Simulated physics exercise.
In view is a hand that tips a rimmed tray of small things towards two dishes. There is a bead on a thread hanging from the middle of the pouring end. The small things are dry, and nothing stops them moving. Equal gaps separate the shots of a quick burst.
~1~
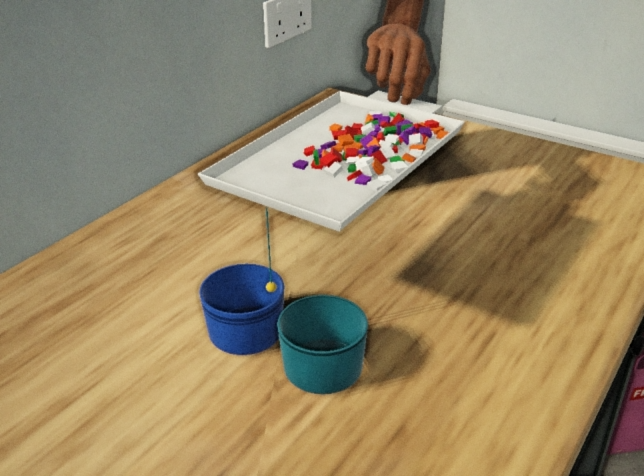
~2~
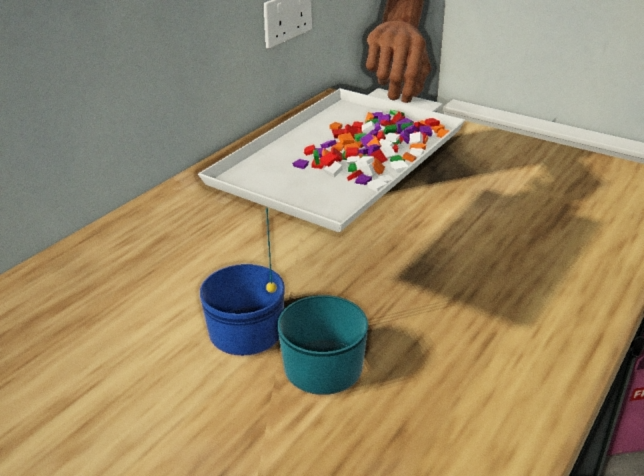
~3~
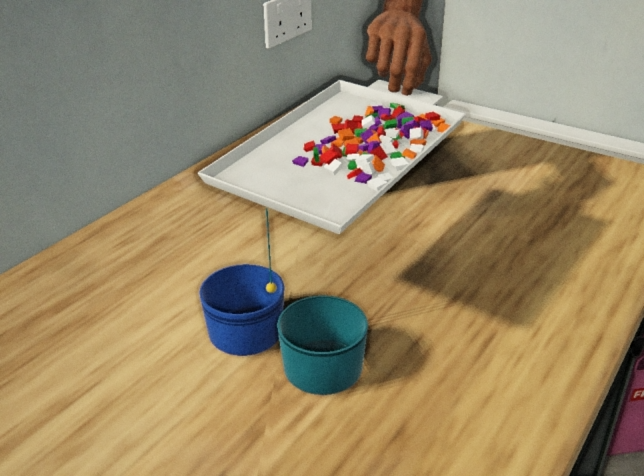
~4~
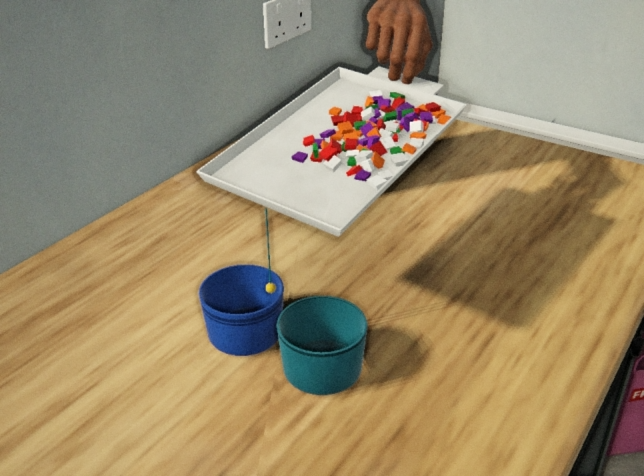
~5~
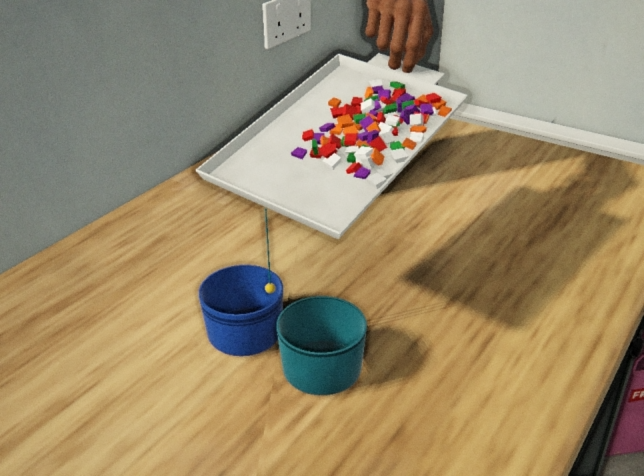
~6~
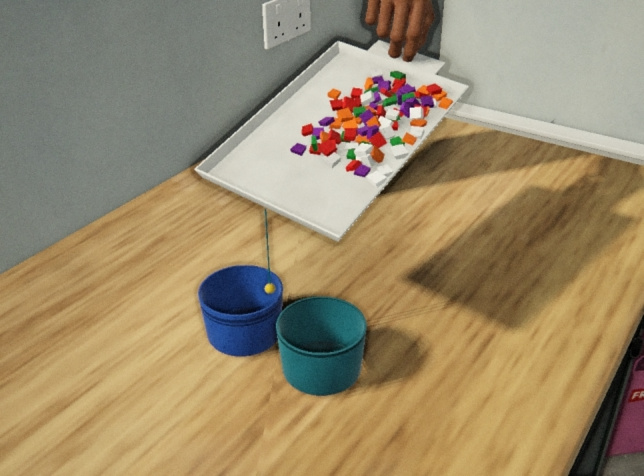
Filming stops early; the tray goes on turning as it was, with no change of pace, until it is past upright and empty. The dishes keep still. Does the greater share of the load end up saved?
Yes.
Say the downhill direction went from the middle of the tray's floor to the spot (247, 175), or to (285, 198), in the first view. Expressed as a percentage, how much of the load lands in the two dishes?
Respectively 40 and 30 in a hundred.
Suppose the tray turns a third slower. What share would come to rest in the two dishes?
About 90 per cent.
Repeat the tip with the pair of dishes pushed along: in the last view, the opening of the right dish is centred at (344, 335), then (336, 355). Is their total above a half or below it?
Taking them in turn, it's beyond half and then beyond half.
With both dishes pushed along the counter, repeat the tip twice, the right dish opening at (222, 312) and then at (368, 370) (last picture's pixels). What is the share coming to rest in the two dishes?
Roughly 0 per cent, then roughly 60 per cent.
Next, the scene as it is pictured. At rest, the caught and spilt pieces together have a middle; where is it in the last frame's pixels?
Roughly pixel (327, 370).
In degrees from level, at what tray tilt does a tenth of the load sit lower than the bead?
Roughly 65 degrees from level.
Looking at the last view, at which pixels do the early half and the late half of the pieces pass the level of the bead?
Near (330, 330) and later near (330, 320).
Soon after the last picture, tray tipped steeply; most on the tray; about a quarter in the air.
A little later, tray tipped right over; a stray few on the tray; about two thirds in the right dish; about a third outside both; a stray few in the air.
Later still, tray tipped past a quarter turn; about two thirds in the right dish; about a third outside both.
At rest, tray tipped past a quarter turn; about two thirds in the right dish; none in the left dish; about a third outside both.
